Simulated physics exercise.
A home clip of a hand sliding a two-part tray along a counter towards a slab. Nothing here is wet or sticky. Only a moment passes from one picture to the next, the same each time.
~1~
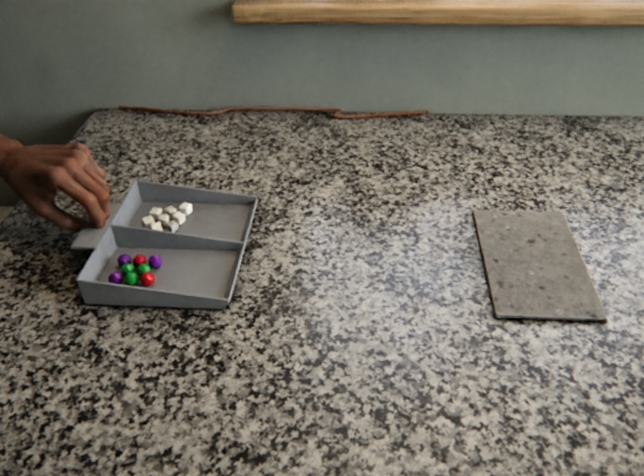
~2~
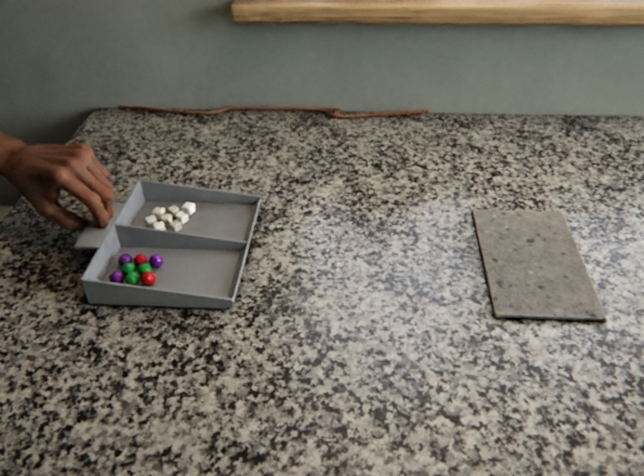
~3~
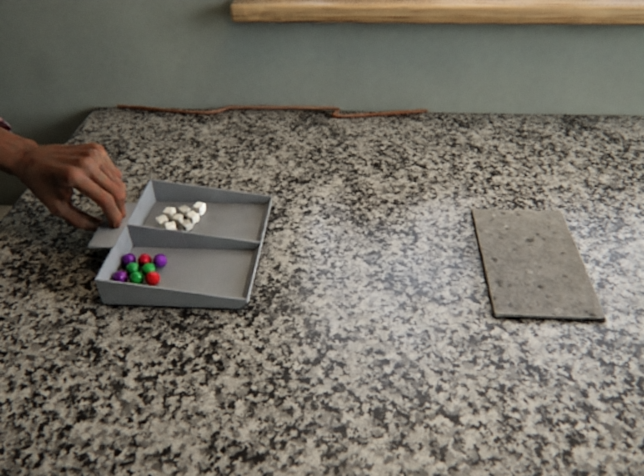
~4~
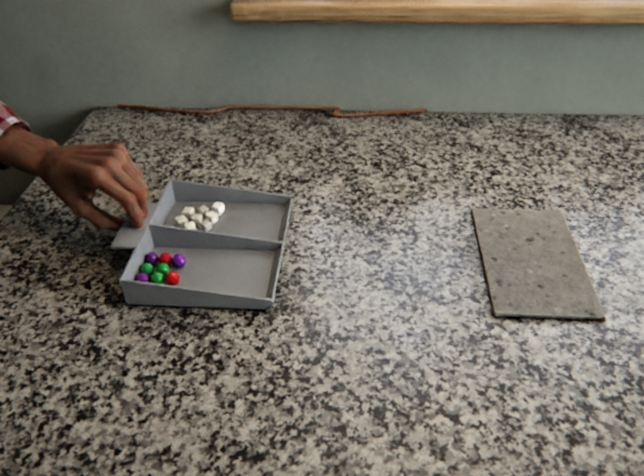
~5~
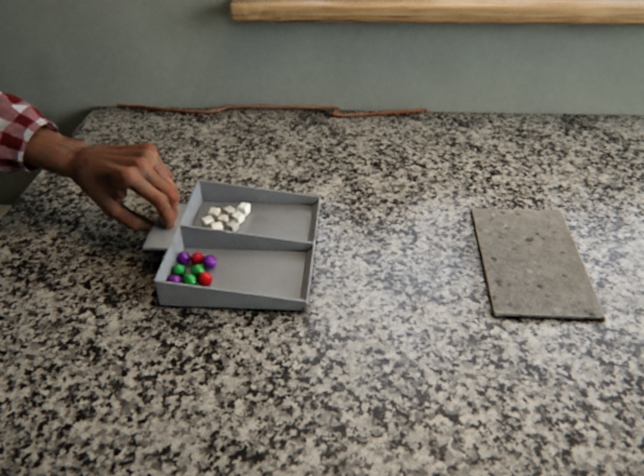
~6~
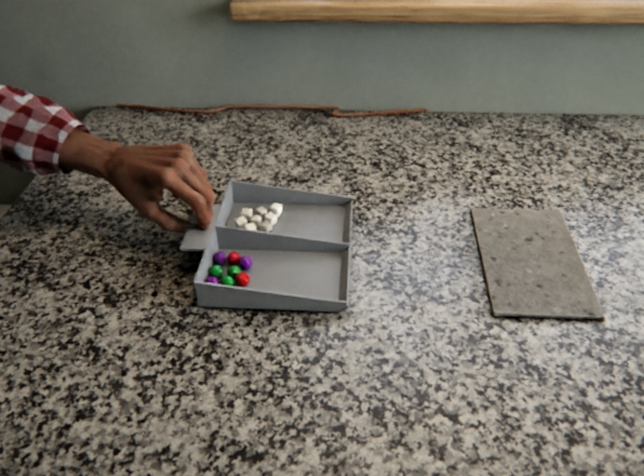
On a speckled counter, a hand slides a two-part gray tray right, toward a slab.
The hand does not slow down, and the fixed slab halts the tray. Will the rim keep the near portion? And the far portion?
In the end the near portion sends some over the front rim, and the far portion stays in the tray.
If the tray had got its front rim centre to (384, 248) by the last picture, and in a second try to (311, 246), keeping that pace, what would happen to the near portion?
At the first place it loses pieces over the front, at the second it keeps within its part.
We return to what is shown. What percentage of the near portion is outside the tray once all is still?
Near 40 %.
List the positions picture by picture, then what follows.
The first frame shows front rim at (245, 245), at rest; slab at (543, 285); near portion at (128, 270), a few glass marbles; far portion at (164, 221), a few sugar cubes.
The second frame shows front rim at (248, 245), hardly any of the way covered; far portion at (167, 220).
The third frame shows front rim at (261, 245), a small part of the way covered; near portion at (133, 269).
The fourth frame shows front rim at (283, 245), about a quarter of the way covered; far portion at (197, 220).
The fifth frame shows front rim at (314, 246), about a third of the way covered; near portion at (197, 271).
The sixth frame shows front rim at (350, 247), about half of the way covered; slab at (540, 283); near portion at (234, 272); far portion at (256, 221).
Then, 0.10 s past the last view, tray still sliding, front rim near (415, 249); near portion all inside; far portion all inside.
Then, 0.30 s past the last view, tray stopped at the slab; near portion all inside, moved towards the front rim; far portion all inside, moved towards the front rim.
Then, 0.51 s past the last view, tray stopped at the slab; near portion about a third out of the tray; far portion all inside, moved towards the front rim.
Finally, tray stopped at the slab; near portion about a third out of the tray; far portion all inside, moved towards the front rim.
